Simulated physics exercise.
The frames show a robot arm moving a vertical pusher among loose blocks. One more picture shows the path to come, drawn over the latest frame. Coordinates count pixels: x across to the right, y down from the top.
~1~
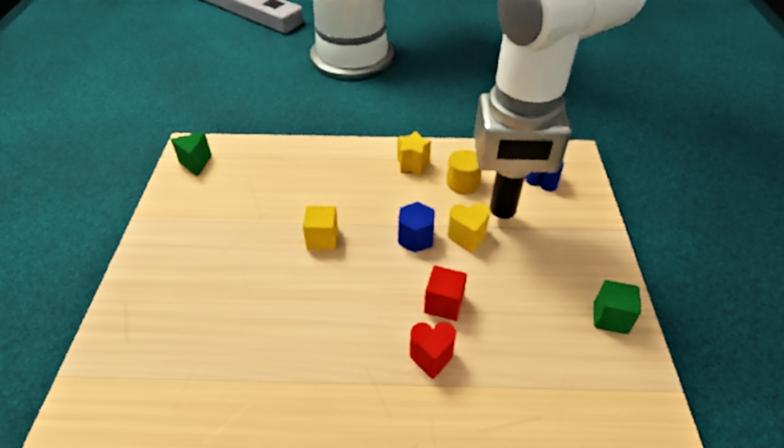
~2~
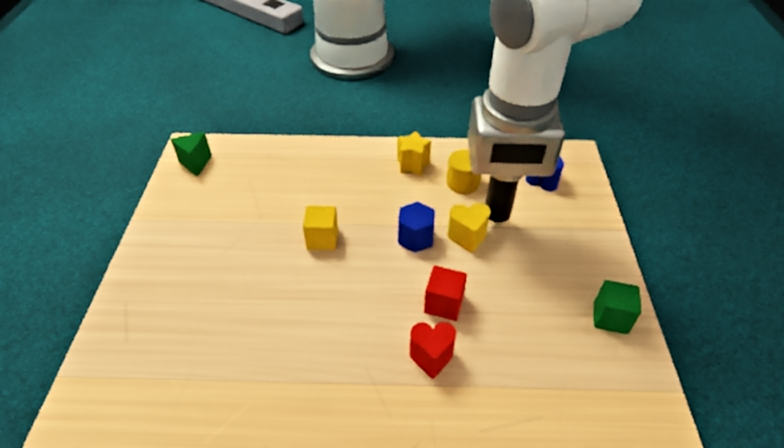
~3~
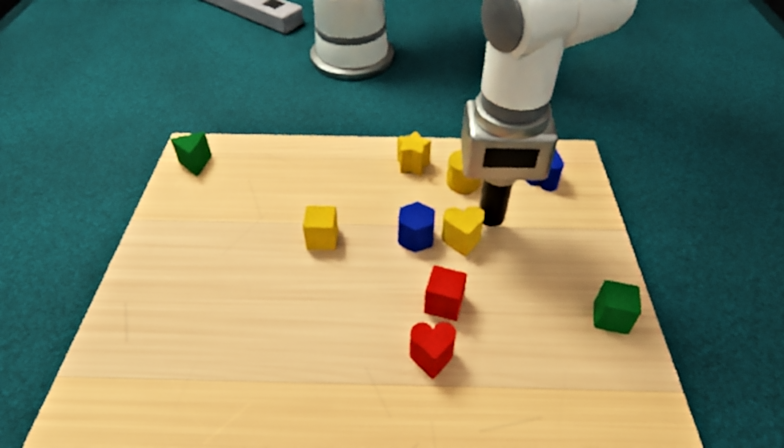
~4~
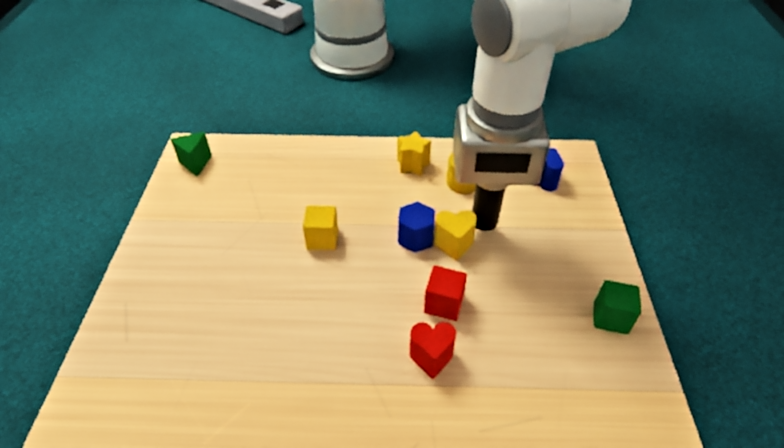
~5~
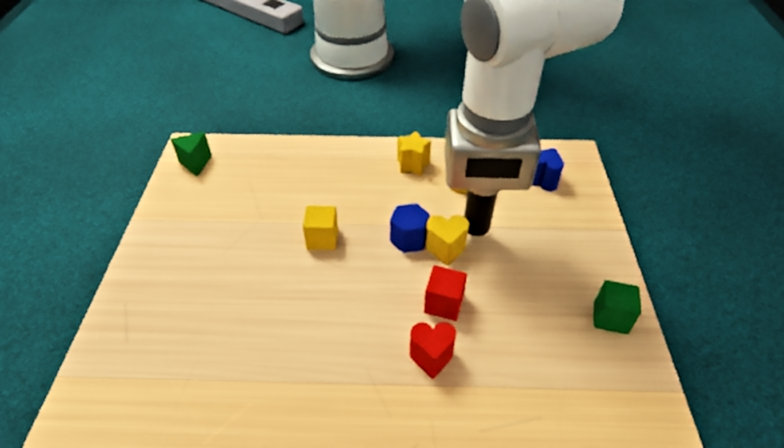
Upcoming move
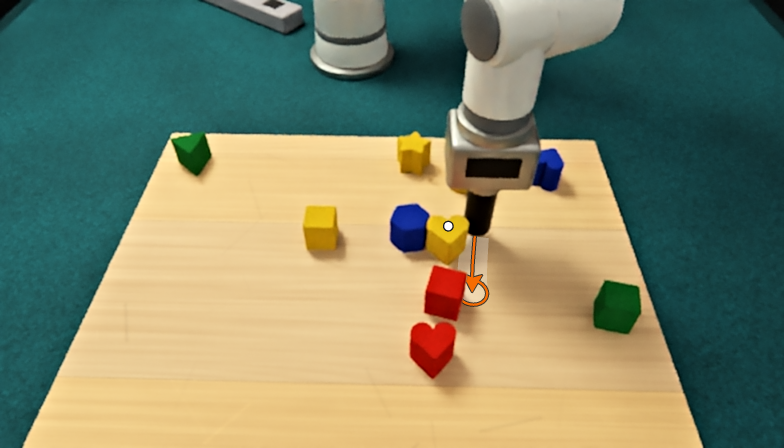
A robot arm moved its black pusher left and slightly toward the viewer, nudging the yellow heart against the blue hexagonal block and shifting that block slightly left, while the other blocks stayed still.
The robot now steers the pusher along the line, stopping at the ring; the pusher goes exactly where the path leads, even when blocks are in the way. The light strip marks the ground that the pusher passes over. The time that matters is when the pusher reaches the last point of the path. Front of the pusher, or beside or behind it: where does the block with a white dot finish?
By then it is beside or behind the pusher.
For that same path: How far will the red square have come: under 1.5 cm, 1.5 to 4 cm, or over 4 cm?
Verdict: Less than 1.5 cm.
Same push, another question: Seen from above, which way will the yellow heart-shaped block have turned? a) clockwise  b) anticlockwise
The one that fits is a, clockwise.
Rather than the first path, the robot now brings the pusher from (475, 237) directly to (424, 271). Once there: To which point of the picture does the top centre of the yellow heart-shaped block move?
The centre of its top will be at (390, 256).
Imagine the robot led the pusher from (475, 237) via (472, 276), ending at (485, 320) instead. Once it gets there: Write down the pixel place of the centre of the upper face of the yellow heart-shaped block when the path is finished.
Somewhere near (438, 238).
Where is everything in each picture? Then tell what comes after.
The first frame shows pusher tip at (503, 210); block tops, blue hexagonal block at (417, 215); red square at (447, 281); yellow heart-shaped block at (471, 214).
The second frame shows pusher at (497, 213); blocks unchanged.
The third frame shows pusher at (491, 217); yellow heart-shaped block at (465, 217).
The fourth frame shows pusher at (484, 221); yellow heart-shaped block at (457, 221).
The fifth frame shows pusher at (477, 226); blue hexagonal block at (410, 216); red square at (447, 281); yellow heart-shaped block at (448, 226).
Path on the board, from (475, 237) directly to (472, 292); the dot is on the yellow heart-shaped block.
The first path, step by step. Halfway along, pusher at (474, 253); yellow heart-shaped block at (440, 238), turned 50° clockwise.
At the end, pusher at (474, 282); blue hexagonal block in place; red square at (444, 285), turned 10° clockwise; yellow heart-shaped block at (440, 238), turned 50° clockwise.
